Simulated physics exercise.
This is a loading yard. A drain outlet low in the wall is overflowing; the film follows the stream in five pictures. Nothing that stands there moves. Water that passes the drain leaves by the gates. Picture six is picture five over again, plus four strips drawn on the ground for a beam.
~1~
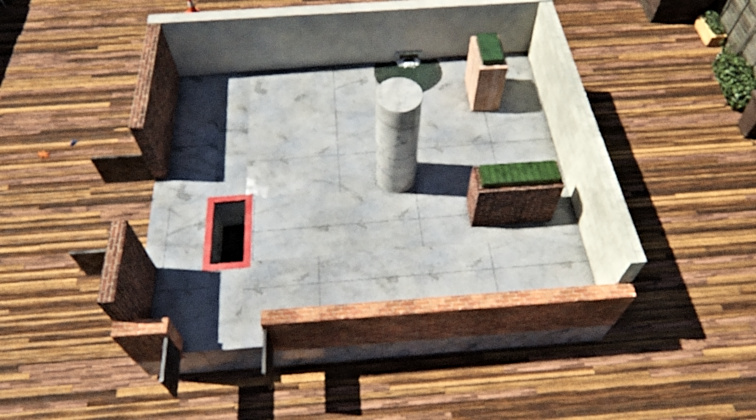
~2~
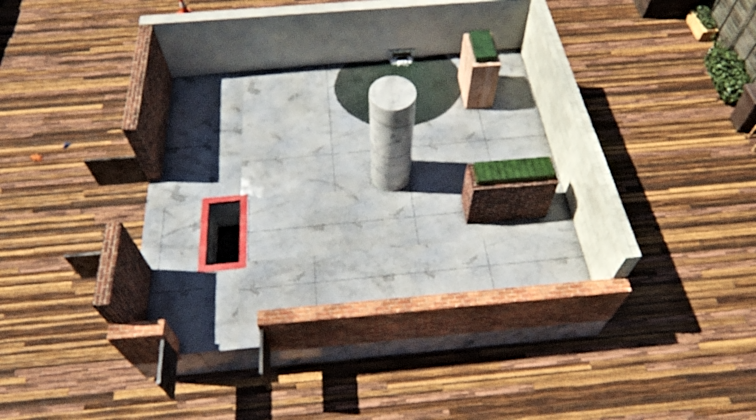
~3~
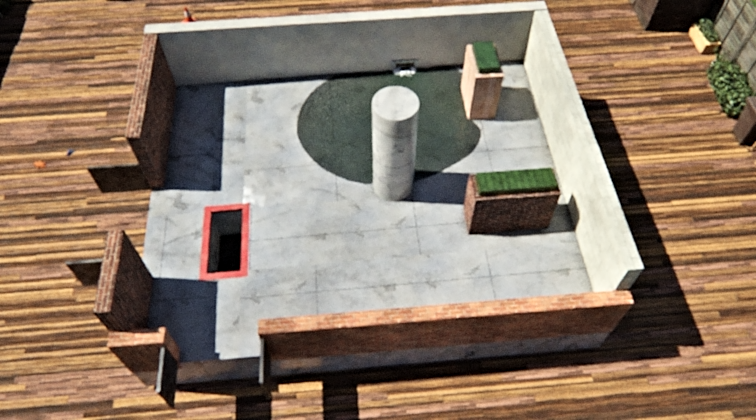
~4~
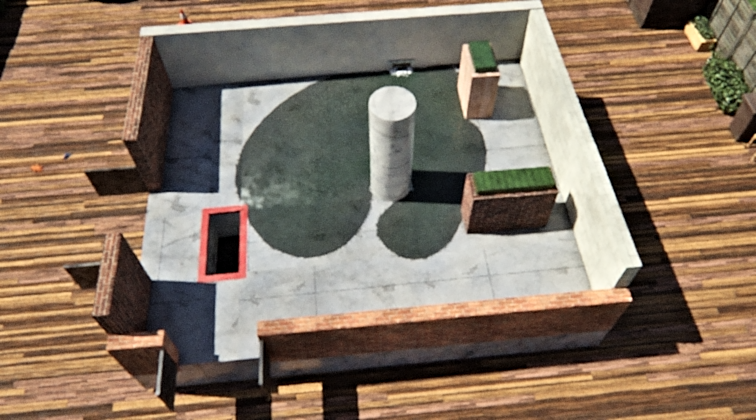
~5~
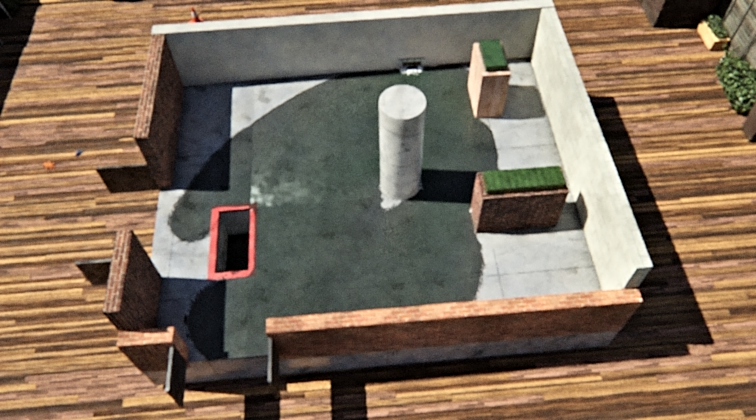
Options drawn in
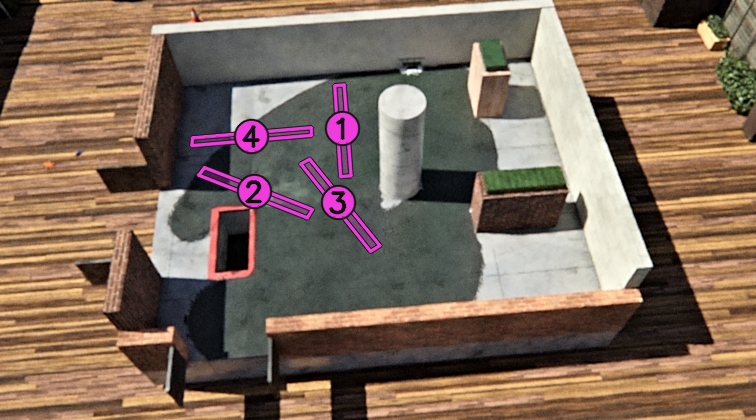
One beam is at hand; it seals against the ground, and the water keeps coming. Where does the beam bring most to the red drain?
4.
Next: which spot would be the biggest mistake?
Here it is spot 2.
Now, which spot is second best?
That would be 3.
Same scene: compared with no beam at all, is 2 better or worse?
It is worse.
On the marked copy, 1 from (345, 176) to (339, 85); 2 from (201, 171) to (309, 213); 3 from (305, 161) to (375, 248); 4 from (192, 141) to (311, 131).
For spot 1, about 13 % of the stream goes into the red drain, about 87 % out by the gates.
For spot 2, about 9 % of the stream goes into the red drain, about 91 % out by the gates.
For spot 3, about 18 % of the stream goes into the red drain, about 82 % out by the gates.
For spot 4, about 30 % of the stream goes into the red drain, about 70 % out by the gates.
